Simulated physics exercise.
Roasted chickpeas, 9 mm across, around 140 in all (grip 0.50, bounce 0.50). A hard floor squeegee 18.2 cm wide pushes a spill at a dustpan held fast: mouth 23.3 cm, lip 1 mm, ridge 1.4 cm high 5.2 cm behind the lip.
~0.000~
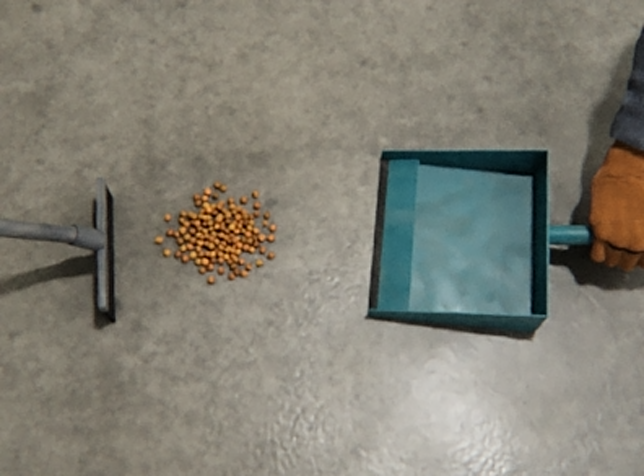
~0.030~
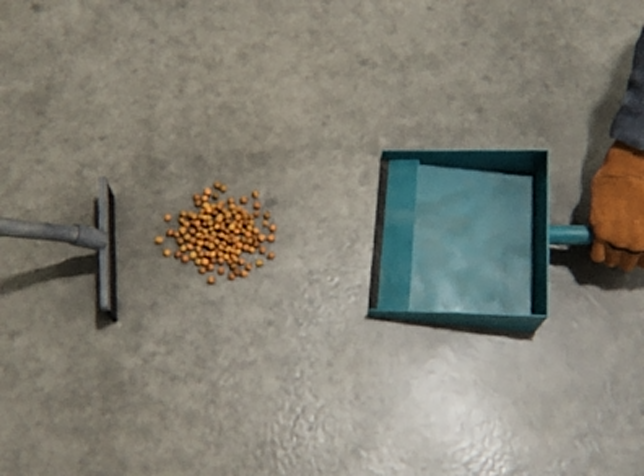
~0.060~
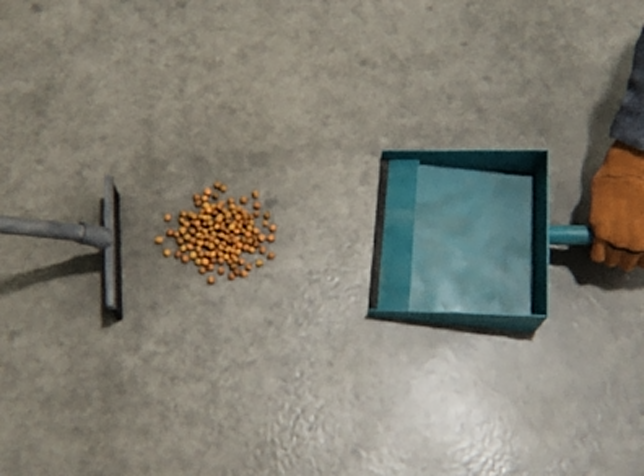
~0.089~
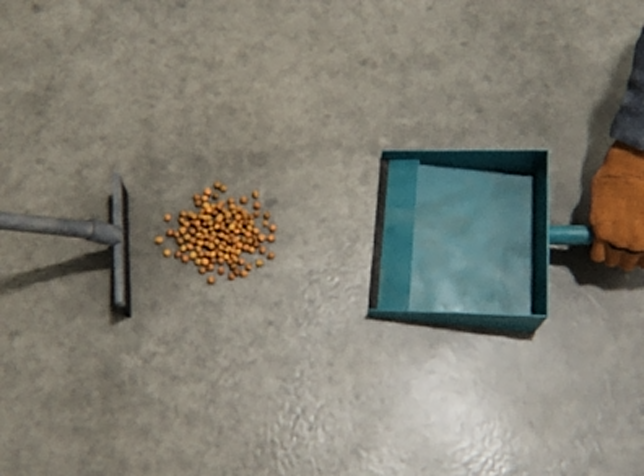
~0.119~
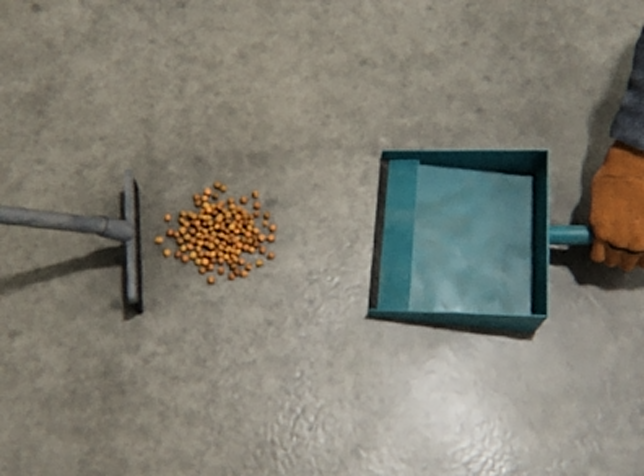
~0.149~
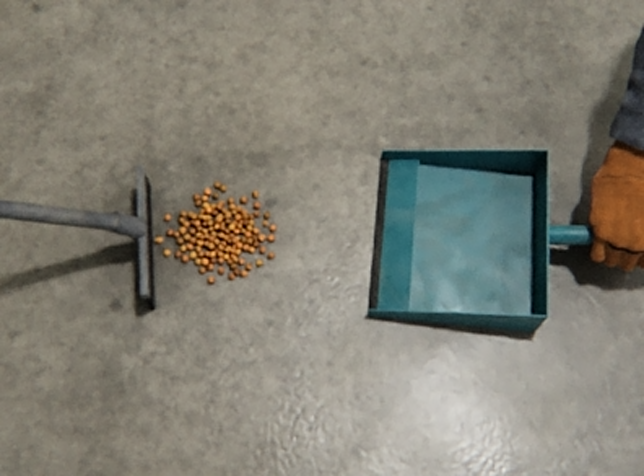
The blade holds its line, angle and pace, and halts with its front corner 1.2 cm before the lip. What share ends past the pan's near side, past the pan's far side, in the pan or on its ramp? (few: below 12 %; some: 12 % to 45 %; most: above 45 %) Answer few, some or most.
Near side: Few, far side: Some, pan: Some.
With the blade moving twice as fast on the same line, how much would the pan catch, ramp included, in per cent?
It would be near 40 per cent.
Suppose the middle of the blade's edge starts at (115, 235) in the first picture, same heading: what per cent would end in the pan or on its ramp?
Some 25 per cent.
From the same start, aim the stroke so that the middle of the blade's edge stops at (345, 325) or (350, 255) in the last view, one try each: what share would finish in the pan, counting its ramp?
Some 5 and 20 per cent.
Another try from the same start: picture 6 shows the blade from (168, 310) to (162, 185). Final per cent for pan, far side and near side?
Pan 35, far 0, near 0.
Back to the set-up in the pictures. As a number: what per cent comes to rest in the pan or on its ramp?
About 30 per cent.
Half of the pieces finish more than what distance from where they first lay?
About 24 cm.
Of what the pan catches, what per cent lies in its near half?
About 10 per cent.
After 0.42 s, middle of the blade 17 cm from the lip; 0 % over the lip, far side 0 %, near side 0 %.
After 0.60 s, middle of the blade 8 cm from the lip; 0 % over the lip, far side 5 %, near side 0 %.
After 0.89 s, middle of the blade 3 cm from the lip; 30 % over the lip, far side 15 %, near side 0 %.
At rest (1.2 s), near side 0 %, far side 15 %, pan 30 %, in front of the lip or behind the blade 55 %.
